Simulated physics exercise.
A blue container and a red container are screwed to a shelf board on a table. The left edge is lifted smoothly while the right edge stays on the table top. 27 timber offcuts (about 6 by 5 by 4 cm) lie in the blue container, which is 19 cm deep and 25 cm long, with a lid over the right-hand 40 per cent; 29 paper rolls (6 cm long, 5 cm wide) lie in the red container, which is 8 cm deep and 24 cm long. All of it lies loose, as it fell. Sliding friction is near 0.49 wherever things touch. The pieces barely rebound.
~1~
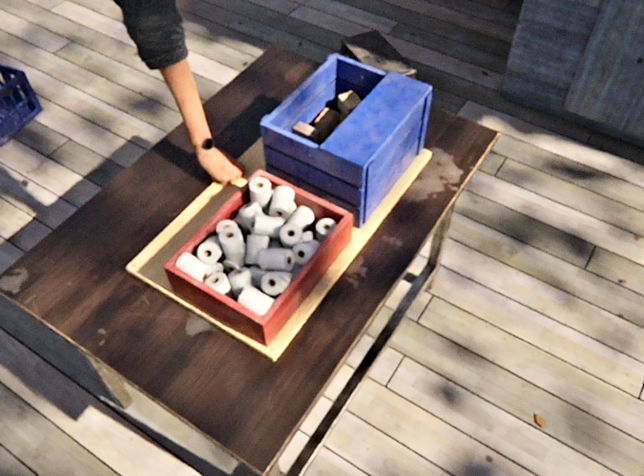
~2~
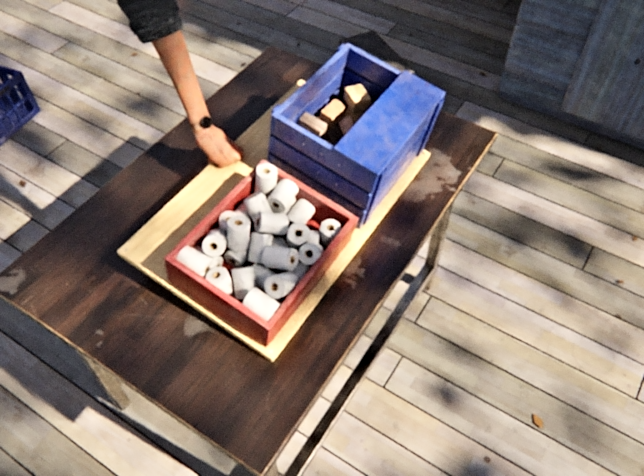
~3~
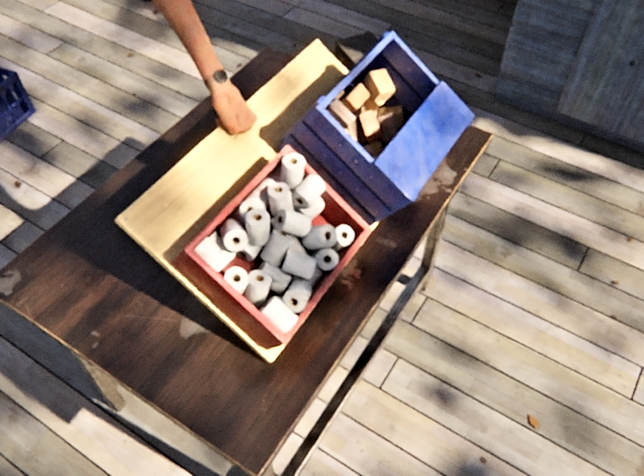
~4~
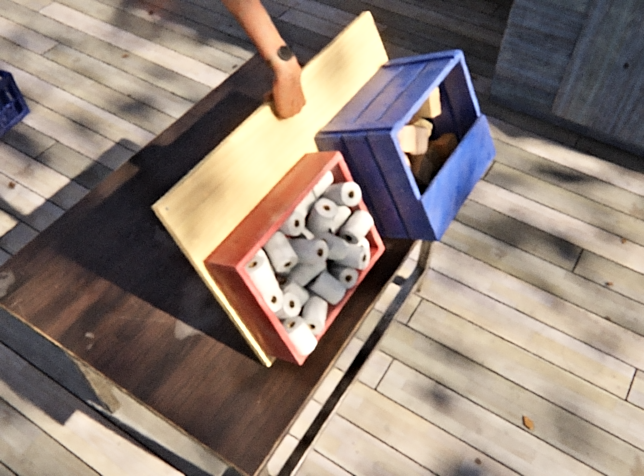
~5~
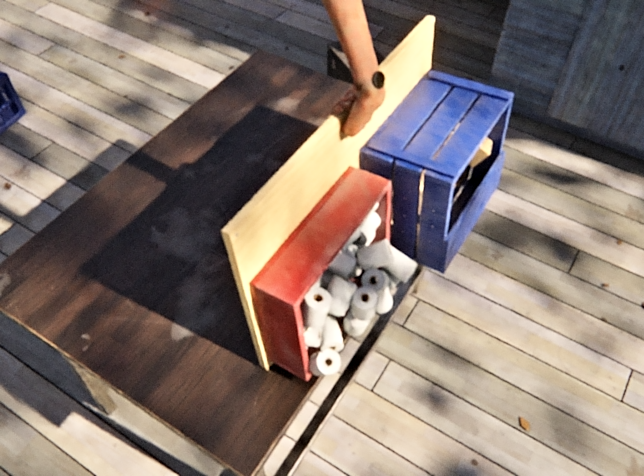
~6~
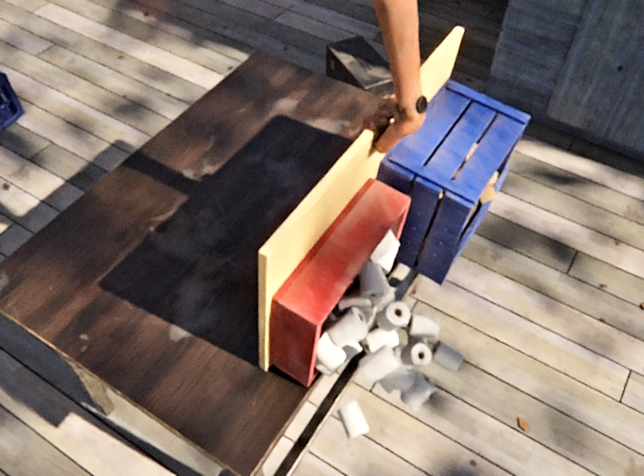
A hand with a dark wristband lifts the far-left edge of a pale board on a dark wooden table, seen from above on a sunlit plank deck. A red box of whitish rolls sits nearer, beside a partly covered blue crate of wooden blocks farther right. The board swings up past upright, carrying both containers onto their sides, and rolls tumble out of the red one as the camera pans slightly.
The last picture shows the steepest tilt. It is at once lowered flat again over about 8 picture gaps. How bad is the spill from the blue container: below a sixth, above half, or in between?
It sheds less than a sixth of them.
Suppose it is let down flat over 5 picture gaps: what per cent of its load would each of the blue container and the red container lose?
Then blue container 0, red container 90 per cent.
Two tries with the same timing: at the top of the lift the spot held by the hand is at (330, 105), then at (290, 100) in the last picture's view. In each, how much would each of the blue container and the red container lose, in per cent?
Blue container 0 then 0, red container 70 then 40 per cent.
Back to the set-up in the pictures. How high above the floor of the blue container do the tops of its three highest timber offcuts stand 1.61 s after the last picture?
About 16 cm.
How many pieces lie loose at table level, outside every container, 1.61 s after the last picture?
Roughly 0.
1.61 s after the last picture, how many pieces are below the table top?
About 25.
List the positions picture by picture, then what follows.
In the first frame (we follow the rim corner now nearest the camera; the camera pans a little), blue container at (360, 166); red container at (260, 319); tilt 0°; nothing out yet.
Blue container at (373, 172); red container at (266, 324); tilt 10°, in the second frame.
Blue container at (406, 196); red container at (282, 337); tilt 33°, in the third frame.
Blue container at (434, 235); red container at (300, 358); tilt 62°, in the fourth frame.
Blue container at (442, 267); red container at (309, 376); tilt 85°; 7 out, the lowest roll at (379, 295), in the fifth frame.
Blue container at (440, 279); red container at (310, 382); tilt 95°; 14 out, the lowest roll at (417, 346), in the sixth frame.
Then, 0.26 s after the last picture, tilt 79°; 0 of 27 out of the blue container and 24 of 29 out of the red container.
Then, 0.58 s after the last picture, tilt 36°; 0 of 27 out of the blue container and 25 of 29 out of the red container.
Then, 1.03 s after the last picture, tilt 0°; 0 of 27 out of the blue container and 25 of 29 out of the red container.
Final count (1.61 s after the last picture), 0 of 27 out of the blue container and 25 of 29 out of the red container. Asked share, 0 of 27, 0 per cent.
